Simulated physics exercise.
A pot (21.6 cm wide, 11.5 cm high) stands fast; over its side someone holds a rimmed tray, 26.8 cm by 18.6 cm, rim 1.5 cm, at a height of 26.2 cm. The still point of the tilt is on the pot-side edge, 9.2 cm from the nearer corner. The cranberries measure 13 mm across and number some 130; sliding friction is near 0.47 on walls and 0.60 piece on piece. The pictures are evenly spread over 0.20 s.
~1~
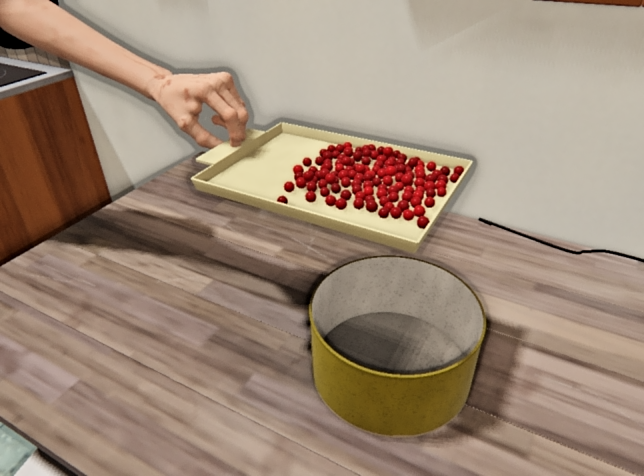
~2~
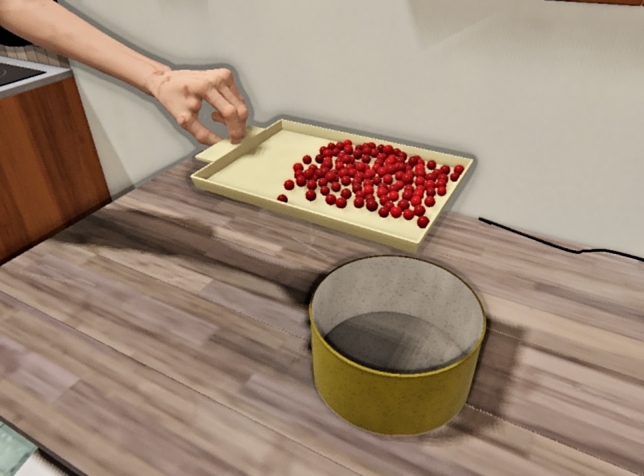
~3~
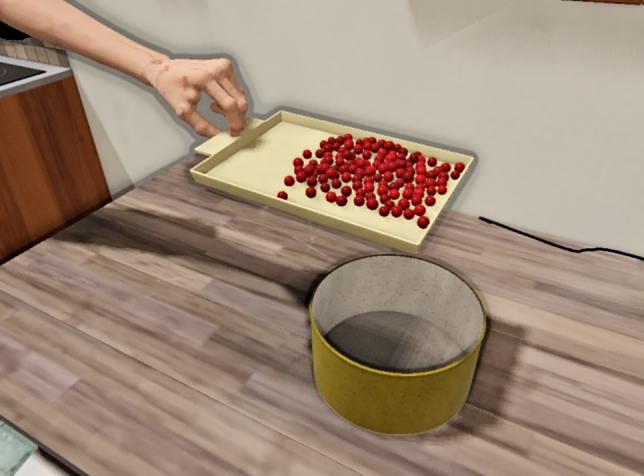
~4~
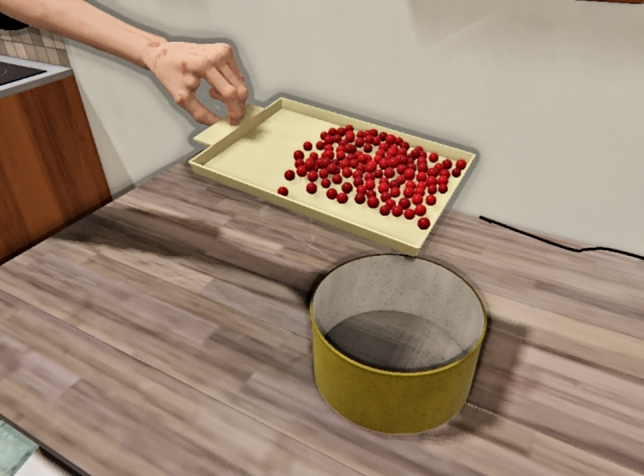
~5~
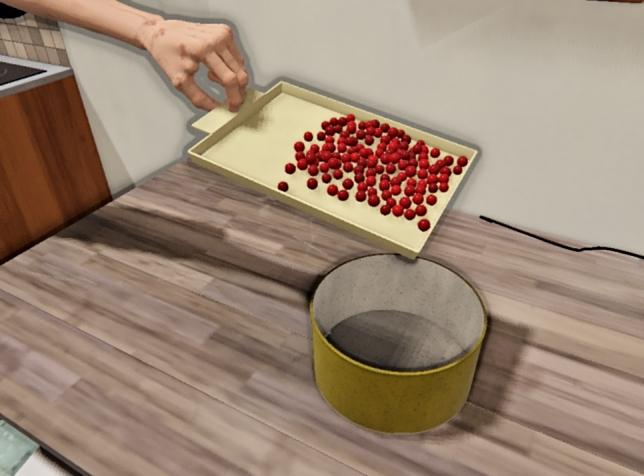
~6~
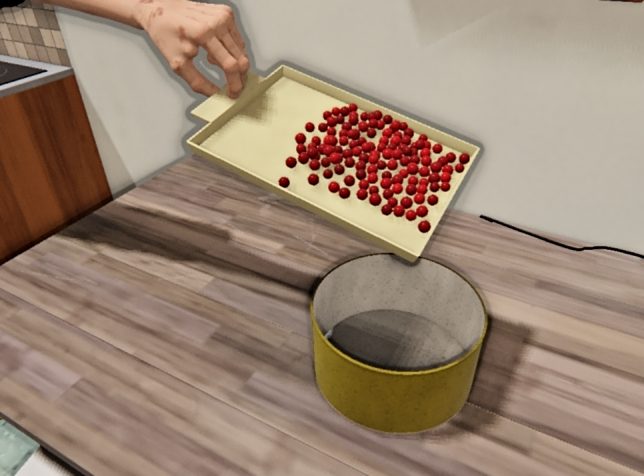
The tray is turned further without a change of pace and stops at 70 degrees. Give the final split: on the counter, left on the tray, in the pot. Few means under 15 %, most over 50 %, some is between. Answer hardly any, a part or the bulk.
Counter: Hardly any, tray: The bulk, pot: Hardly any.
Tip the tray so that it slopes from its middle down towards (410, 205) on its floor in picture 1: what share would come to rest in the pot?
Some 0 per cent.
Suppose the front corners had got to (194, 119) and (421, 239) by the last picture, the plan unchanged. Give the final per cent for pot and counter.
Pot 0, counter 10.
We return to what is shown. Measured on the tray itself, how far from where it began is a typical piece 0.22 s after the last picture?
About 3 cm.
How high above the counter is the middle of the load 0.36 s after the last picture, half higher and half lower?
Some 30 cm.
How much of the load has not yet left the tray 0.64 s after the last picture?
About 85 per cent.
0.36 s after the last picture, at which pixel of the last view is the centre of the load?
Around (407, 185).
Then, 0.22 s after the last picture, tilt 45 degrees; the tray holds 100 %, the pot 0 %.
Then, 0.36 s after the last picture, tilt 62 degrees; the tray holds 95 %, the pot 0 %.
Then, 0.64 s after the last picture, tilt 70 degrees; the tray holds 85 %, the pot 5 %.
In the end, counter 10 %, tray 85 %, pot 10 %.
